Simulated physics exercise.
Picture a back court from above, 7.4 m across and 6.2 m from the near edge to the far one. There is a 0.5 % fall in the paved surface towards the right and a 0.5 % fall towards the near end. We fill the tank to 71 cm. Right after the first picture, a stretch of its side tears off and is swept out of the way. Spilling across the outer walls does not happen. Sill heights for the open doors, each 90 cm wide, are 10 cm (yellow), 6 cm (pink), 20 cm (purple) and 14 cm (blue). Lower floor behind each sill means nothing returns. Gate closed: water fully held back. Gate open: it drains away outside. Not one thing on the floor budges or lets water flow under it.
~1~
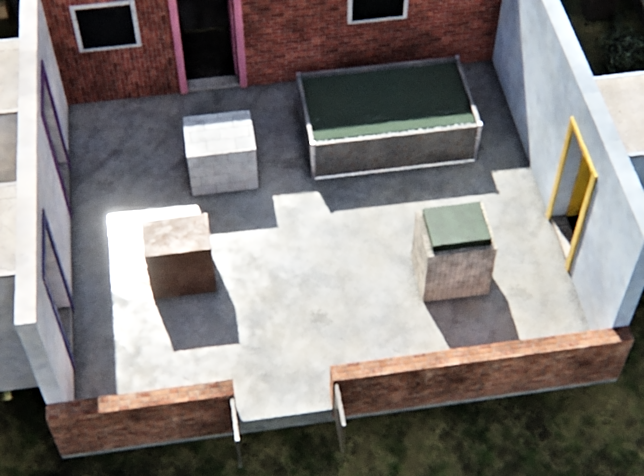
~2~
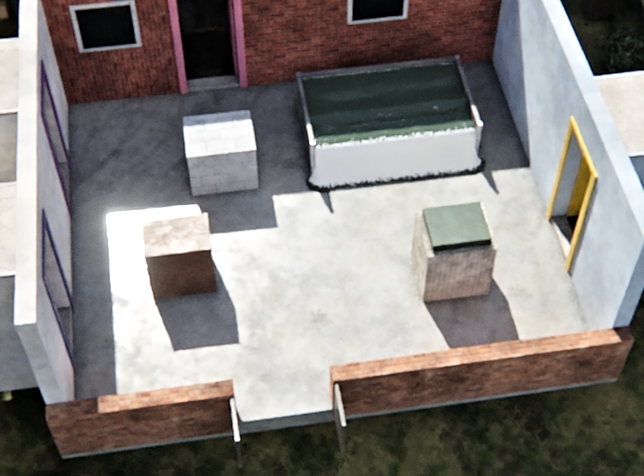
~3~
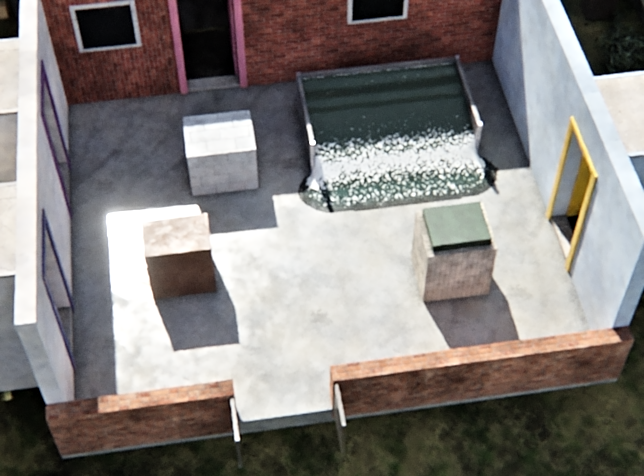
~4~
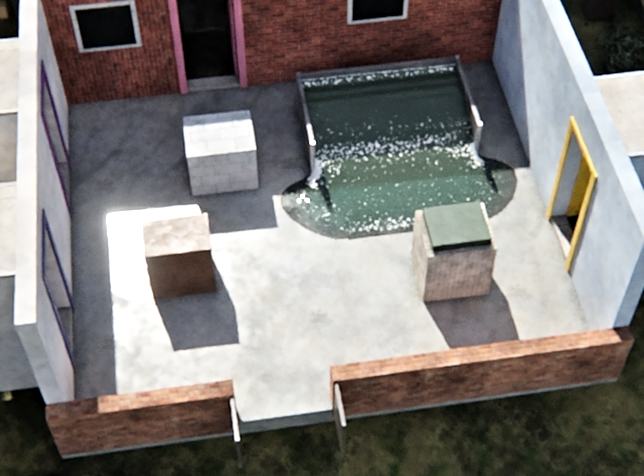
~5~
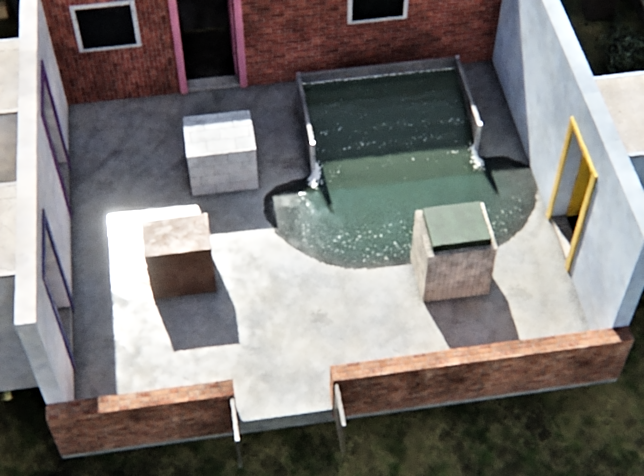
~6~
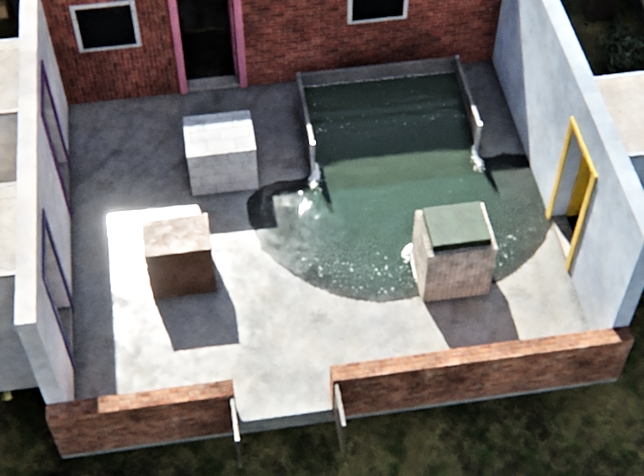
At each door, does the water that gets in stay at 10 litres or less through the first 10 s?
Taking them in turn: At the yellow door, no; at the pink door, yes; at the purple door, yes; at the blue door, yes.
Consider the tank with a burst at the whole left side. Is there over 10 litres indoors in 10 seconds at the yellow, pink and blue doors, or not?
Against that limit: Yellow below, pink past it, blue not over.
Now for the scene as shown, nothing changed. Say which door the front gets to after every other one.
Pink.
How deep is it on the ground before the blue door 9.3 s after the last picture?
Looks like about 7.5 cm at that spot.
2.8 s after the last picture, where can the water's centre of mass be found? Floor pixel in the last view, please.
The water's centre is around (400, 268).
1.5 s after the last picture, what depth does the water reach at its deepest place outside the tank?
Around 42 centimetres.
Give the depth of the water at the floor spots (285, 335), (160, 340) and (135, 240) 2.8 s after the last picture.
4, 2 and 0 cm, respectively.
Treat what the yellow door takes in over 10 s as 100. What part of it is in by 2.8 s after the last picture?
Roughly 85 percent is in by then.
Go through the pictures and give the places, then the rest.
The first picture shows still water, 71 cm deep, in the tank at (387, 103).
In the second picture, the front is at (480, 161), 1.4 m from the gap at (395, 157); 0.7 m2 of floor is under water; 71 cm left at the back of the tank.
In the third picture, the front is at (304, 195), 1.6 m from the gap at (394, 158); 1.9 m2 of floor is under water; 68 cm left at the back of the tank.
In the fourth picture, the front is at (508, 189), 1.9 m from the gap at (394, 159); 4.0 m2 of floor is under water; 61 cm left at the back of the tank.
In the fifth picture, water pours out at (394, 160) and has run 2.2 m, to (529, 205); typically 9 cm deep outside, 60 cm at the tank's back.
In the sixth picture, water pours out at (394, 160) and has run 2.6 m, to (501, 275); typically 8 cm deep outside, 54 cm at the tank's back.
Then, 0.7 s after the last picture water covers 40 % of the floor and is deepest (46 cm) near (429, 245); yellow door 13 cm at the sill, 0 L in, pink door not reached, purple door not reached, blue door not reached.
Then, 1.5 s after the last picture water covers 45 % of the floor and is deepest (42 cm) near (596, 347); yellow door 26 cm at the sill, 48 L in, pink door not reached, purple door not reached, blue door not reached.
Then, 2.8 s after the last picture water covers 55 % of the floor and is deepest (26 cm) near (432, 304); yellow door 17 cm at the sill, 145 L in, pink door not reached, purple door not reached, blue door not reached.
Then, 5.3 s after the last picture water covers 75 % of the floor and is deepest (16 cm) near (76, 428); yellow door 8 cm at the sill, 175 L in, pink door not reached, purple door 3 cm at the sill, 0 L in, blue door 10 cm at the sill, 0 L in.
Then, 9.3 s after the last picture water covers 100 % of the floor and is deepest (11 cm) near (69, 138); yellow door 6 cm at the sill, 176 L in, pink door 4 cm at the sill, 0 L in, purple door 5 cm at the sill, 0 L in, blue door 7 cm at the sill, 0 L in.
